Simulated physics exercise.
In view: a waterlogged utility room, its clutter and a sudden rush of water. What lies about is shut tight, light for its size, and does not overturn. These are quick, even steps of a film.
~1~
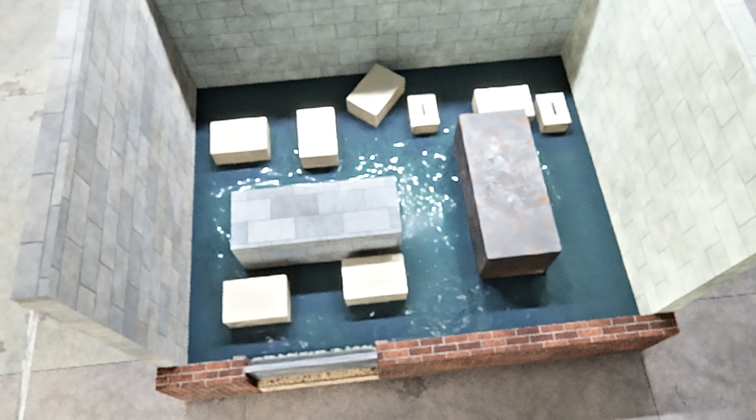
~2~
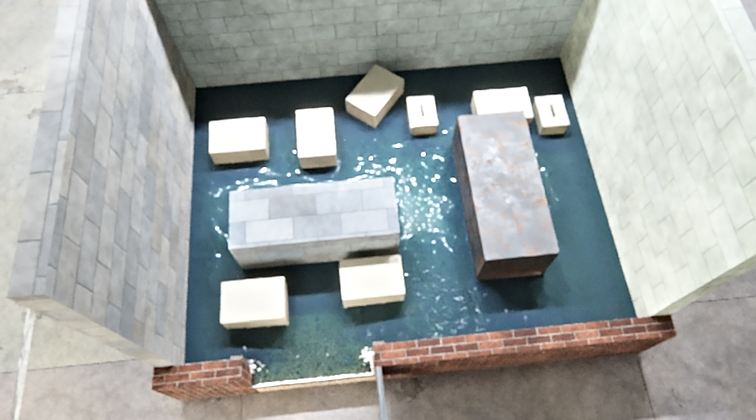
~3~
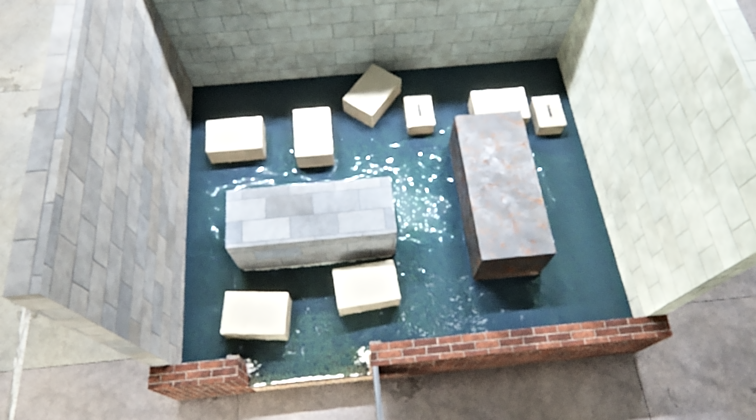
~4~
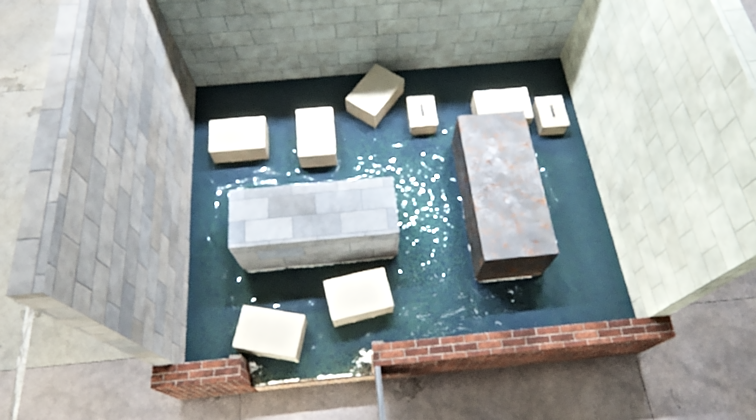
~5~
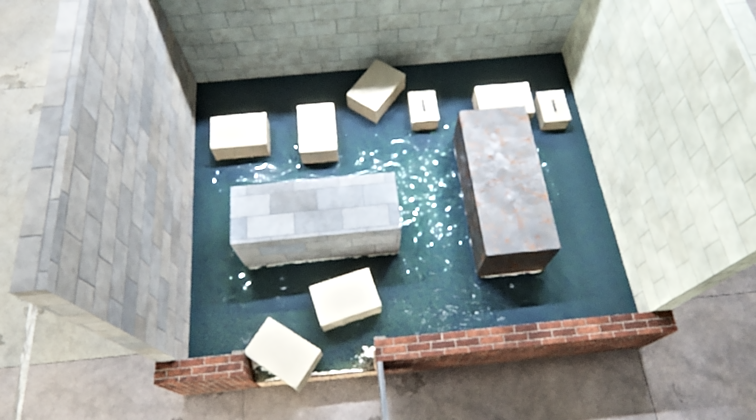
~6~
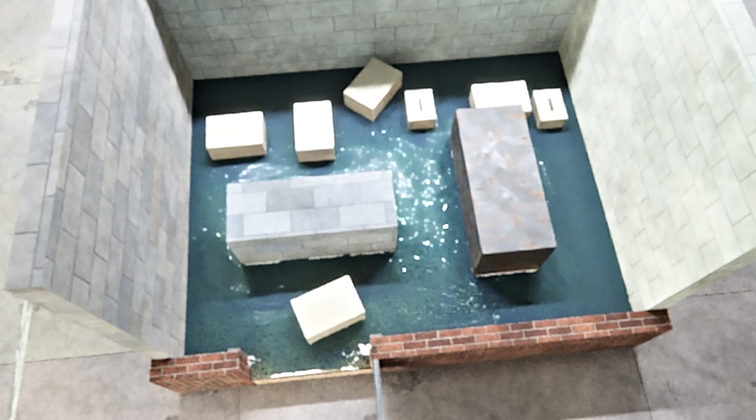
At the start, pale crates and two large blocks sit in a walled, water-filled room with a closed gap in the low brick wall. The gap opens, and the two front crates drift left and turn; the left one passes into the opening and disappears, while the other nears the gap.
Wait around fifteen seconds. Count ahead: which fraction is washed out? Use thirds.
That comes to from one to two thirds.
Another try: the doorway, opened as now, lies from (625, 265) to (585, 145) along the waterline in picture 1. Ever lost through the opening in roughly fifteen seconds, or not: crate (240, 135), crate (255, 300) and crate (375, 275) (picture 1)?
In turn: Inside, stays, inside.
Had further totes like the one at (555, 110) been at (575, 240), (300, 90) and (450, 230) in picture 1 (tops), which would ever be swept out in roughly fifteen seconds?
One after the other: Gone, inside, gone.
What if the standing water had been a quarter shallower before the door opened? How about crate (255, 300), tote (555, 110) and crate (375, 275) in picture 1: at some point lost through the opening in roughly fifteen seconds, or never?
In that order: Out, no, out.
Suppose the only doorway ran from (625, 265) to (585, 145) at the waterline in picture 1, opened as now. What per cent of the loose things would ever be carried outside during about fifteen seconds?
Roughly 50 per cent.
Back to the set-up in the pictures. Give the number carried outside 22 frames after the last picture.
It comes to 2.
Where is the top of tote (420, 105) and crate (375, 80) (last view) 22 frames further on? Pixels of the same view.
Near (360, 297) and (360, 122).
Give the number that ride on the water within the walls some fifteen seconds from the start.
I count 5.
A moment on, 2 of 8 are out; 6 afloat.
Next, 2 of 8 are out; 6 afloat.
Later, 2 of 8 are out; 6 afloat.
In the end, 3 of 8 are out; 5 afloat.
